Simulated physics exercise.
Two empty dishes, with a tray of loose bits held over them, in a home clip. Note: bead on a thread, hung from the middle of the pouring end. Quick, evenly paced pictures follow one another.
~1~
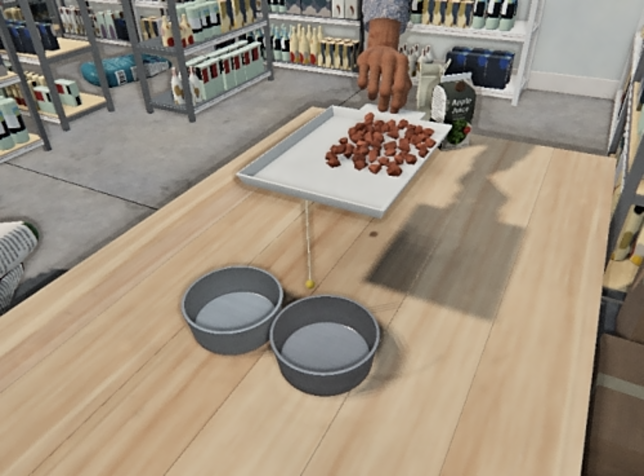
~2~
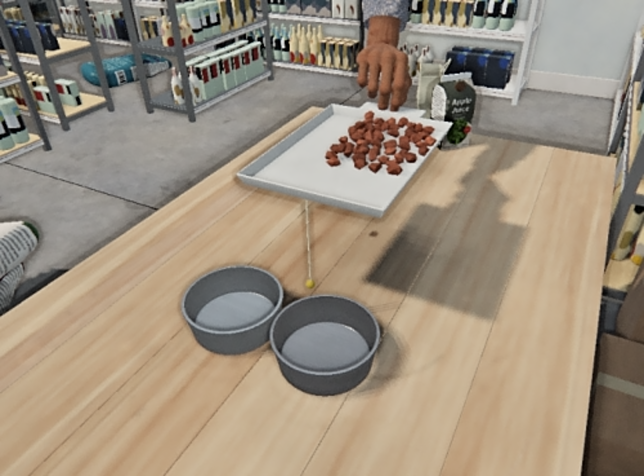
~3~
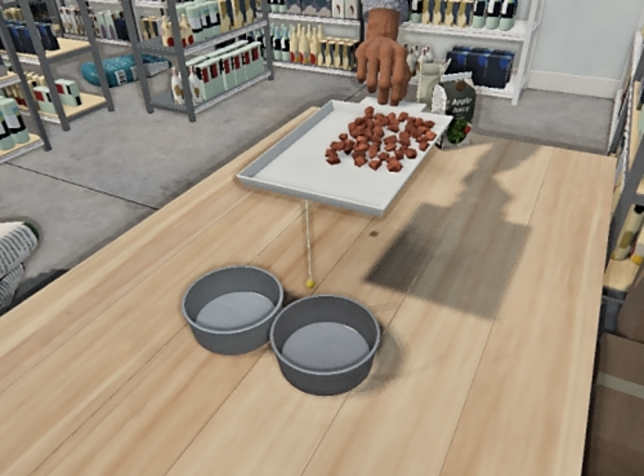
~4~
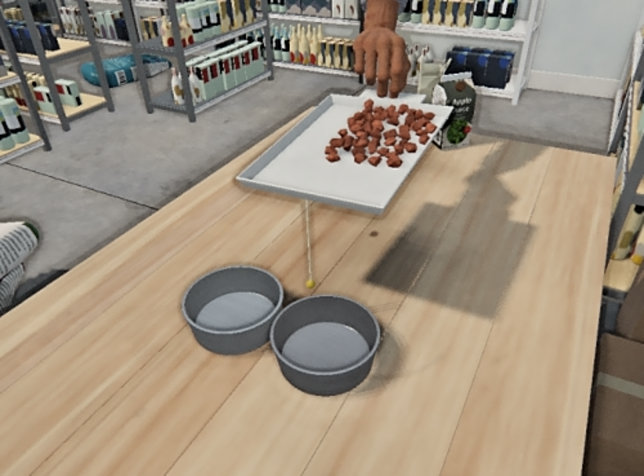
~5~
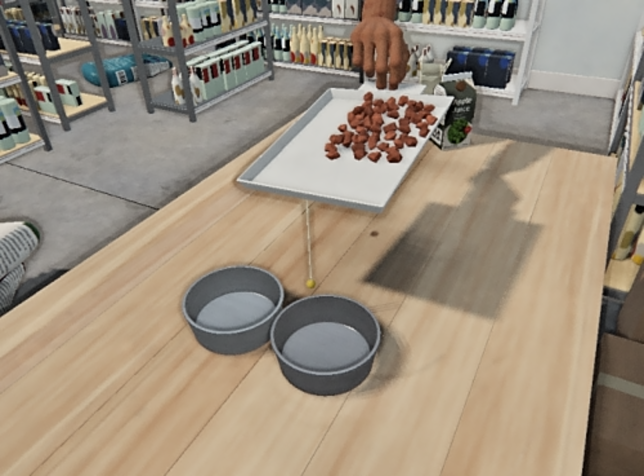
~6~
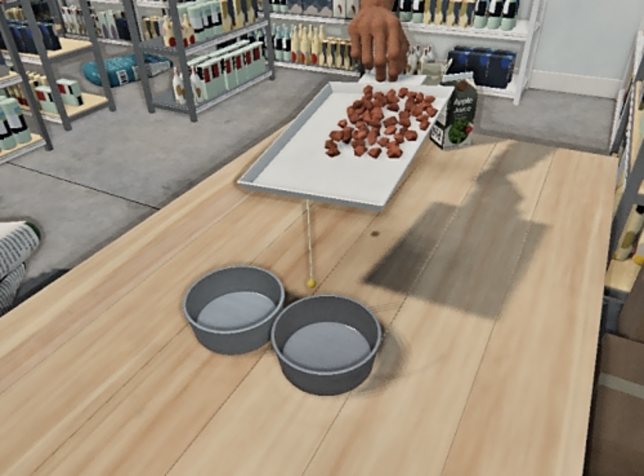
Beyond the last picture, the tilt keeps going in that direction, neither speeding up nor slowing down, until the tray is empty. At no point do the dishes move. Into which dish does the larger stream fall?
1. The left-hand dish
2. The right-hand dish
1, the left-hand dish.
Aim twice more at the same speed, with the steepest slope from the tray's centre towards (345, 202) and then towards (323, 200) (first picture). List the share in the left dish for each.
Around 0 percent for the first aim and around 10 percent for the second.
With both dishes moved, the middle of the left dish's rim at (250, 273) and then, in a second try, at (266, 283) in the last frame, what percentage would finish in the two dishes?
In turn 80 and 80 in a hundred.
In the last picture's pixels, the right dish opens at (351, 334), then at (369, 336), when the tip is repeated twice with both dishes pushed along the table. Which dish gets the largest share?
First try: The leftmost dish. Second try: The leftmost dish.
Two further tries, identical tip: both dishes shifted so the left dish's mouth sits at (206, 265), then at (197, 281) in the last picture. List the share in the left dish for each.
Trial 1 30%, trial 2 30%.
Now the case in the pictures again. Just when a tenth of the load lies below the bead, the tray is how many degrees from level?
Angle: Close to 55°.
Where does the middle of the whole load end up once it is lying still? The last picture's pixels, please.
The centre settles at about (239, 313).
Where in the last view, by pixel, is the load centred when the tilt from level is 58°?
I'd put the middle of the pieces at roughly (259, 193).
Soon after the last picture, tray tipped steeply; about two thirds on the tray; a small part in the left dish; a stray few outside both; about a quarter in the air.
A little later, tray tipped right over; a stray few in the right dish; most in the left dish; a small part outside both; a stray few in the air.
Later still, tray tipped past a quarter turn; a stray few in the right dish; most in the left dish; a small part outside both.
At rest, tray tipped past a quarter turn; a stray few in the right dish; most in the left dish; a small part outside both.
